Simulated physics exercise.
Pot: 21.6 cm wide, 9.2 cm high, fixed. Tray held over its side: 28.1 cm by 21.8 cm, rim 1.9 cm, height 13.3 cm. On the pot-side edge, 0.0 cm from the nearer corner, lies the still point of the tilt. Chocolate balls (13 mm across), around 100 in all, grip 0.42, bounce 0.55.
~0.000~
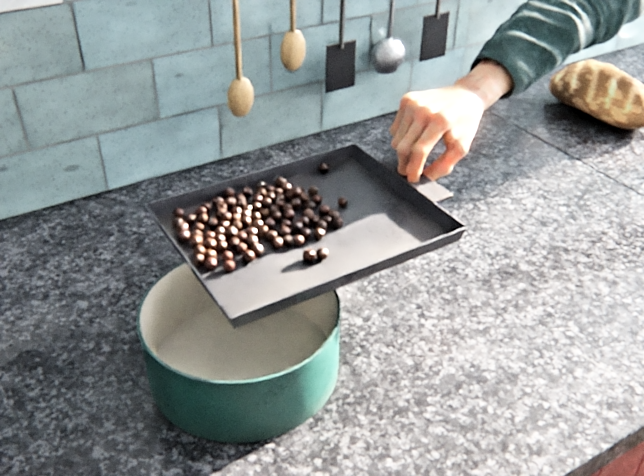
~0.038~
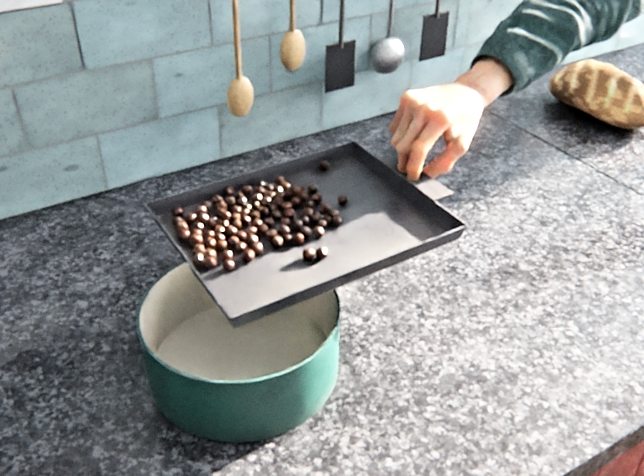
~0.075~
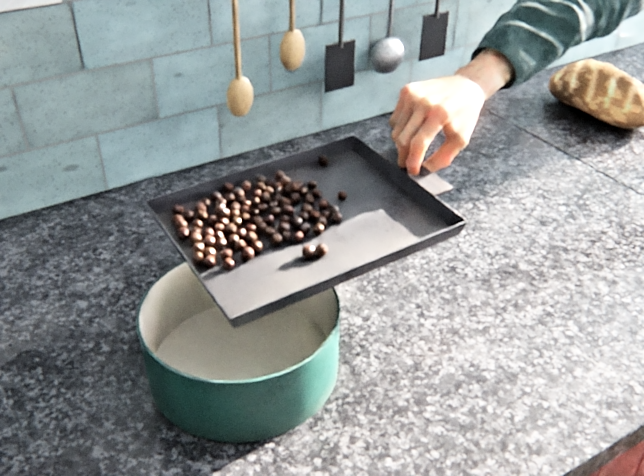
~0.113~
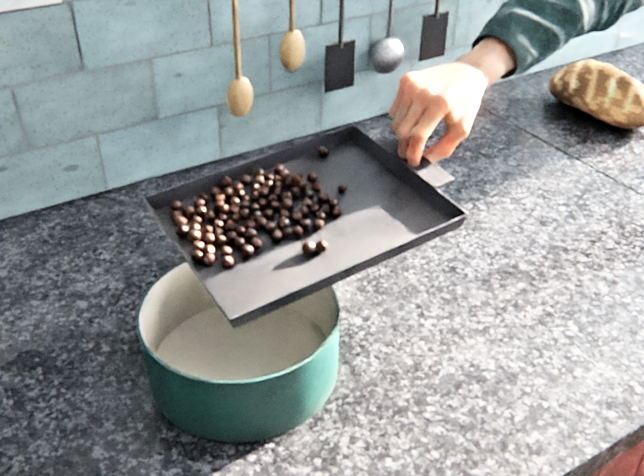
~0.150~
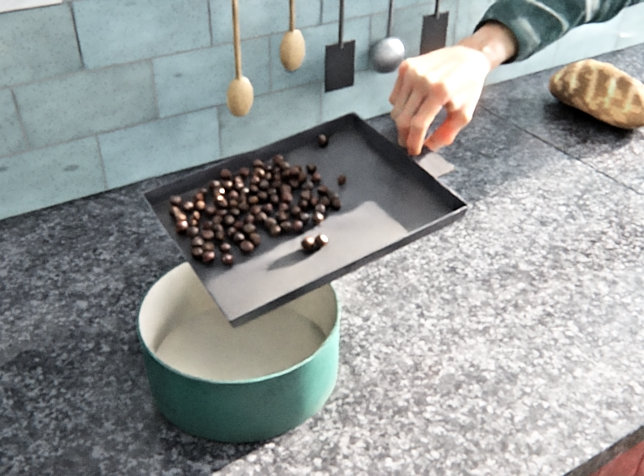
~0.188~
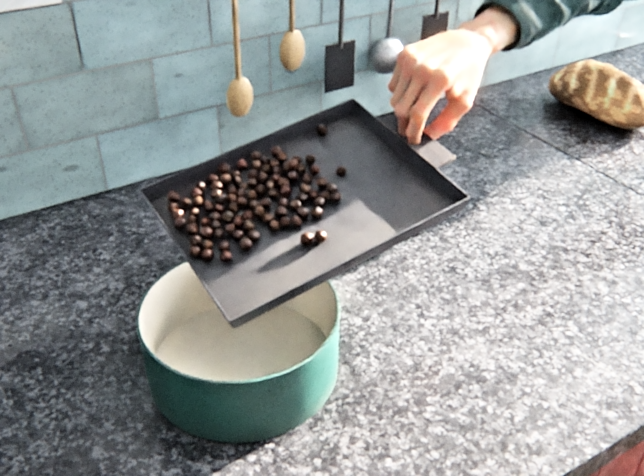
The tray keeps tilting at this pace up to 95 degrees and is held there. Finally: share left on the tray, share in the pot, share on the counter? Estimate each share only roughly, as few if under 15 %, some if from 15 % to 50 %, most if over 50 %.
Roughly: Tray few, pot few, counter most.
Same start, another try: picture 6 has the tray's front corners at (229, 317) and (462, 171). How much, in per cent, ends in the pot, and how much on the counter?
Split: Pot = 15, counter = 85.
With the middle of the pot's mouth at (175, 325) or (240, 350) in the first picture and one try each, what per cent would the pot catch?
Around 55 per cent, then around 95 per cent.
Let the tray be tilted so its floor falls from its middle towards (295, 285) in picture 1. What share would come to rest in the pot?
Estimate: Some 0 per cent.
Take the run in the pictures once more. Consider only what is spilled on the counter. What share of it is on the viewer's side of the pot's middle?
I'd put it at around 100 per cent.
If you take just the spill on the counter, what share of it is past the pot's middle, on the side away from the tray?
Share: Around 100 %.
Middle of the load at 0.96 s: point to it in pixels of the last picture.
Estimated centre of load: Around (201, 269).
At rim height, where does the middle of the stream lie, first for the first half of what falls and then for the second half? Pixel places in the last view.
It passes about (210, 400) first and (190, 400) afterwards.
After 0.65 s, tilt 51 degrees; the tray holds 100 %, the pot 0 %.
After 0.96 s, tilt 78 degrees; the tray holds 90 %, the pot 0 %.
After 1.36 s, tilt 95 degrees; the tray holds 5 %, the pot 5 %.
At rest (2.6 s), tray 0 %, pot 5 %, counter 95 %.
